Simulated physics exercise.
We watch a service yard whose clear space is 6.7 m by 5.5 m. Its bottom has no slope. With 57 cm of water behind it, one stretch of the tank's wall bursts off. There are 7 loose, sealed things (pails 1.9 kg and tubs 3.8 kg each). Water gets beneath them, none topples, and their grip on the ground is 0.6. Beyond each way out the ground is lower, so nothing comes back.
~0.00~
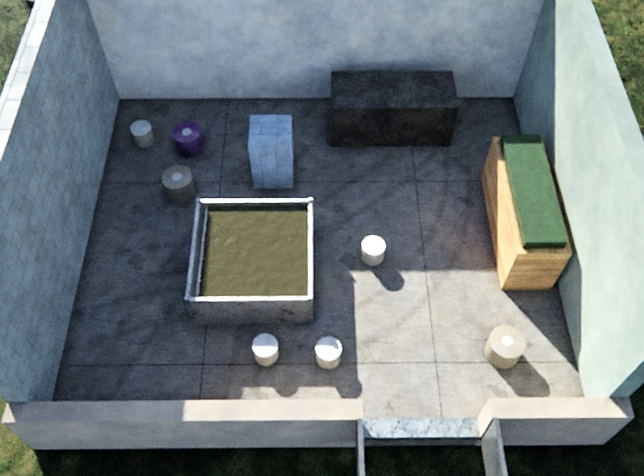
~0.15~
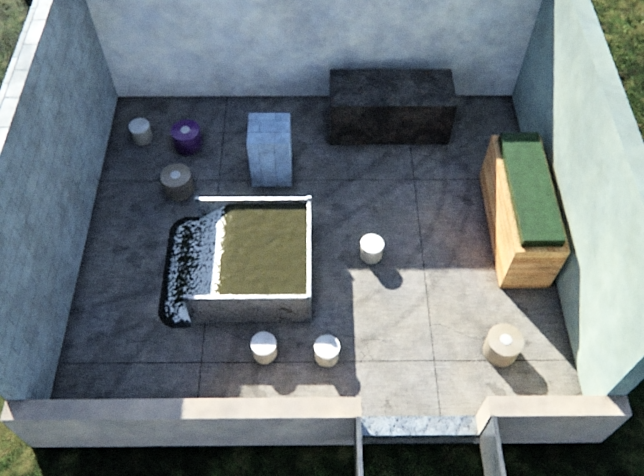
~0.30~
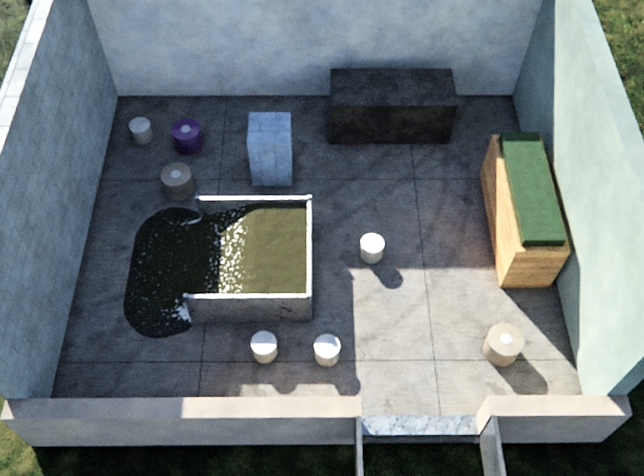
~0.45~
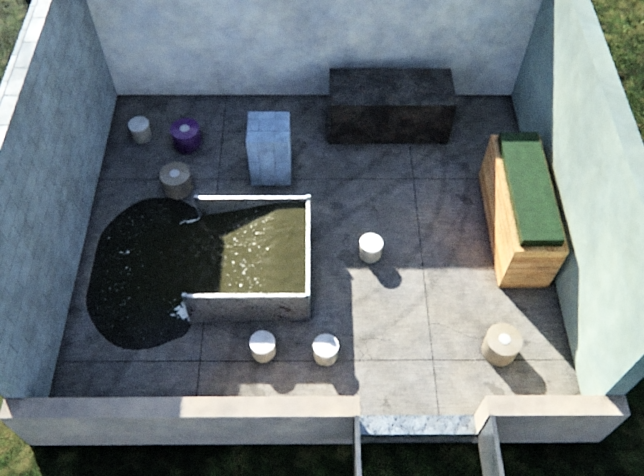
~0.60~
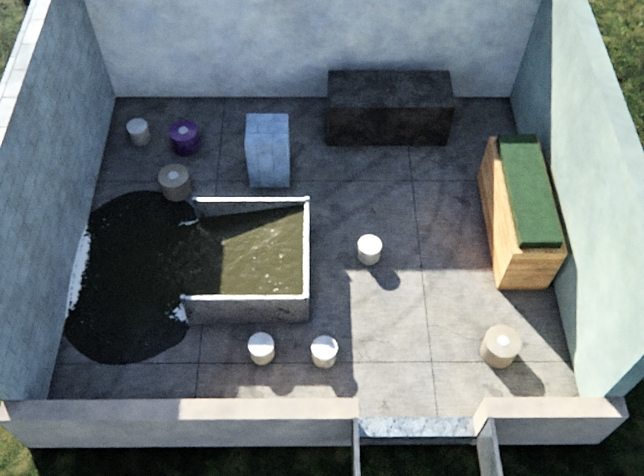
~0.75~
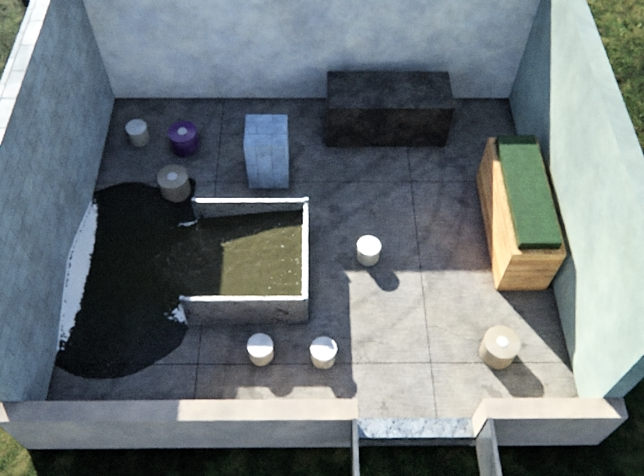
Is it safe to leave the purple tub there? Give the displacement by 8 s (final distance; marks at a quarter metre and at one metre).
Purple tub gets carried off.
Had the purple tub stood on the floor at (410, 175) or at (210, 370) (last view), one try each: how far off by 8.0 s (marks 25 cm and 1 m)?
In that order: It stays put; it ends far away.
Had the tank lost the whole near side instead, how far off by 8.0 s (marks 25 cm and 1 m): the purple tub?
In that case the purple tub travels far.
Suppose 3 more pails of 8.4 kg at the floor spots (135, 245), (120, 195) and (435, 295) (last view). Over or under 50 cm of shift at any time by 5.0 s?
In that order: Over, past it, short of it.
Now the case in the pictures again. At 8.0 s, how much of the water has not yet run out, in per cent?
Some 98 per cent remains.
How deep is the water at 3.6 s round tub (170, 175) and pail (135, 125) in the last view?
About 2 and 1 cm.
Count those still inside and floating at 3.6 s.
2 of them.
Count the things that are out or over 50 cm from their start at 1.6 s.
By then 0.
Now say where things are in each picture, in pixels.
In the first picture, the purple tub at (187, 132) rests on the ground; water covers 2.2 m2; 0 of 7 have shifted.
In the second picture, the purple tub at (185, 130) rests on the ground; water covers 3.0 m2; 0 of 7 have shifted.
In the third picture, the purple tub at (186, 129) rests on the ground; 4.0 m2 under water; 0 of 7 have shifted.
In the fourth picture, the purple tub at (185, 129), on the bottom; water covers 5.2 m2; 0 of 7 have shifted.
In the fifth picture, the purple tub at (183, 130), on the bottom; water covers 6.3 m2; 0 of 7 have shifted.
In the sixth picture, the purple tub at (182, 131) rests on the ground; 6.8 m2 under water; 0 of 7 have shifted.
After 1.6 s the purple tub is near (182, 131), 0.0 m from its start, aground; 0 of 7 are out; 0 afloat.
After 3.6 s the purple tub is near (242, 117), 1.0 m from its start, afloat; 0 of 7 are out; 2 afloat.
After 5.6 s the purple tub is near (348, 174), 2.7 m from its start, aground; 0 of 7 are out; 1 afloat.
After 8.0 s the purple tub is near (396, 211), 3.6 m from its start, aground; 0 of 7 are out; 6 afloat.
